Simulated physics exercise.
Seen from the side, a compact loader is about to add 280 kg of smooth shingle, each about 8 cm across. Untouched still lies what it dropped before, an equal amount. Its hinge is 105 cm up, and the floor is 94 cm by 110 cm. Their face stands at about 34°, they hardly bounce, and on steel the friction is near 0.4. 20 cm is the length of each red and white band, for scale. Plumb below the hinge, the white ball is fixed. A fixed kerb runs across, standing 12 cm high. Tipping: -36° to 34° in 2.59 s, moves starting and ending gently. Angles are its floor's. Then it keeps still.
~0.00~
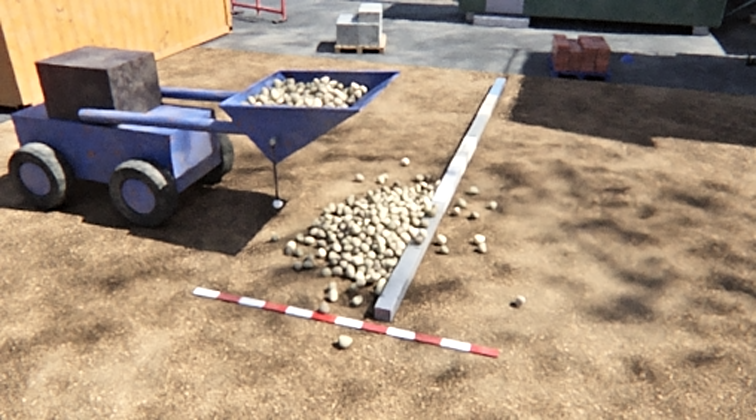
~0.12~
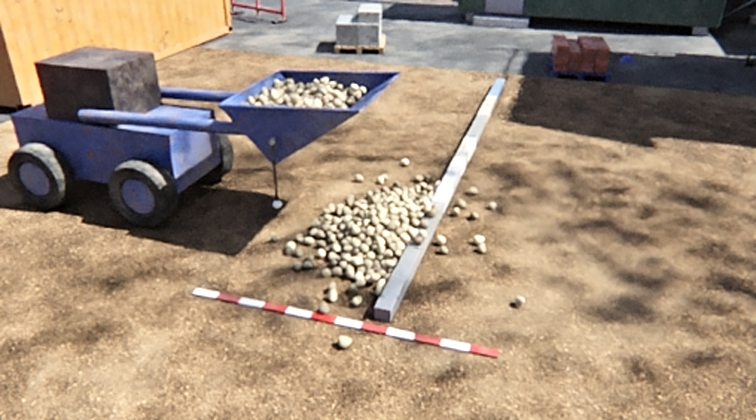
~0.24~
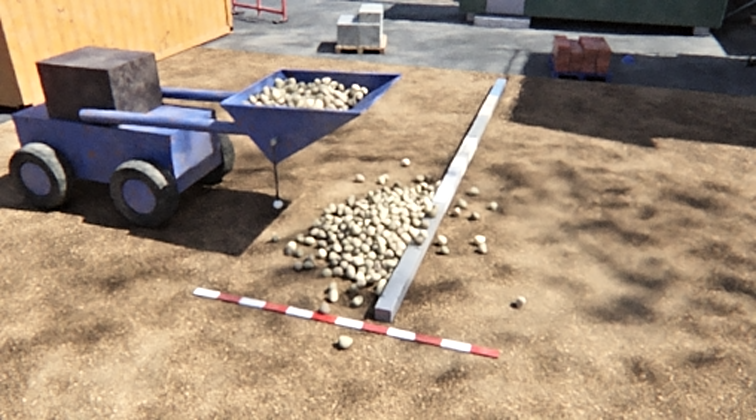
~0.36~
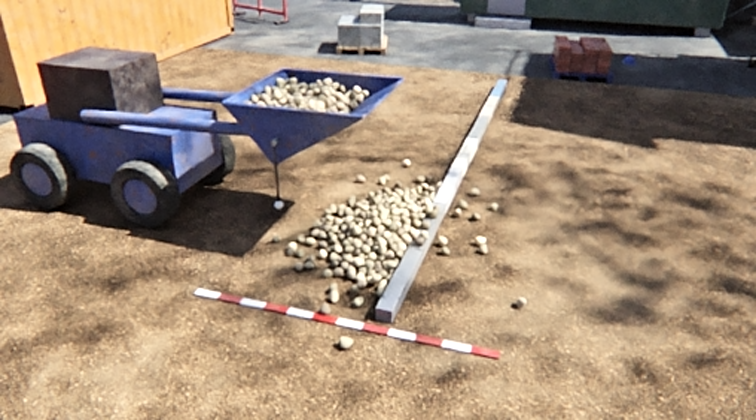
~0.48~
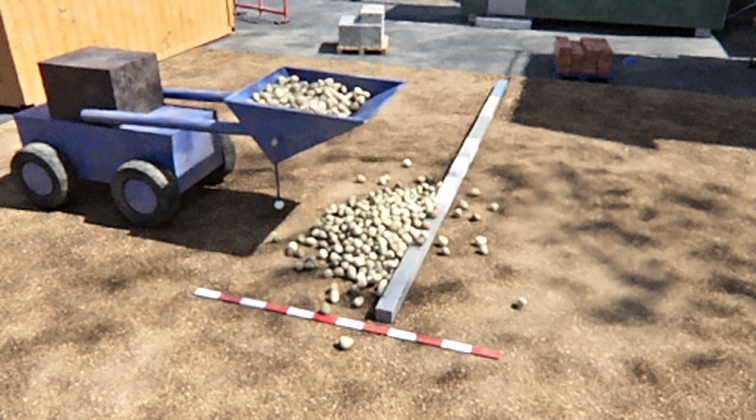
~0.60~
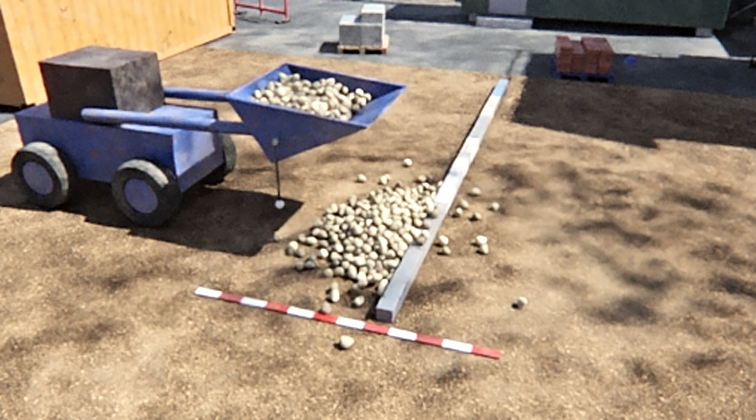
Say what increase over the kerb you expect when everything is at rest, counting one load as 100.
Some 29 per cent is added.
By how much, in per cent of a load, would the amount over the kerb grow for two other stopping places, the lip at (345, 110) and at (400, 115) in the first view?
Roughly 10 and 85 per cent, in that order.
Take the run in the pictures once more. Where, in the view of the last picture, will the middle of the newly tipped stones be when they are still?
The middle lies near (406, 222) in the last picture.
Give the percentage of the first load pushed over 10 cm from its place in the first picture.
Roughly 5 percent.
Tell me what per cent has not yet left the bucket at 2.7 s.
It holds some 15 percent.
After 1.9 s the floor is at 23°; in per cent of one load, 97 in the bucket, 101 on this side of the kerb, 2 over the kerb; the foremost stones are at (479, 230).
After 2.7 s the floor is at 34°; in per cent of one load, 17 in the bucket, 173 on this side of the kerb, 10 over the kerb; the foremost stones are at (483, 248).
After 3.0 s the floor is at 34°; in per cent of one load, 0 in the bucket, 176 on this side of the kerb, 23 over the kerb; the foremost stones are at (500, 256).
After 5.7 s the floor is at 34°; in per cent of one load, 0 in the bucket, 169 on this side of the kerb, 31 over the kerb; the foremost stones are at (526, 263). Net gain over the kerb, 29.
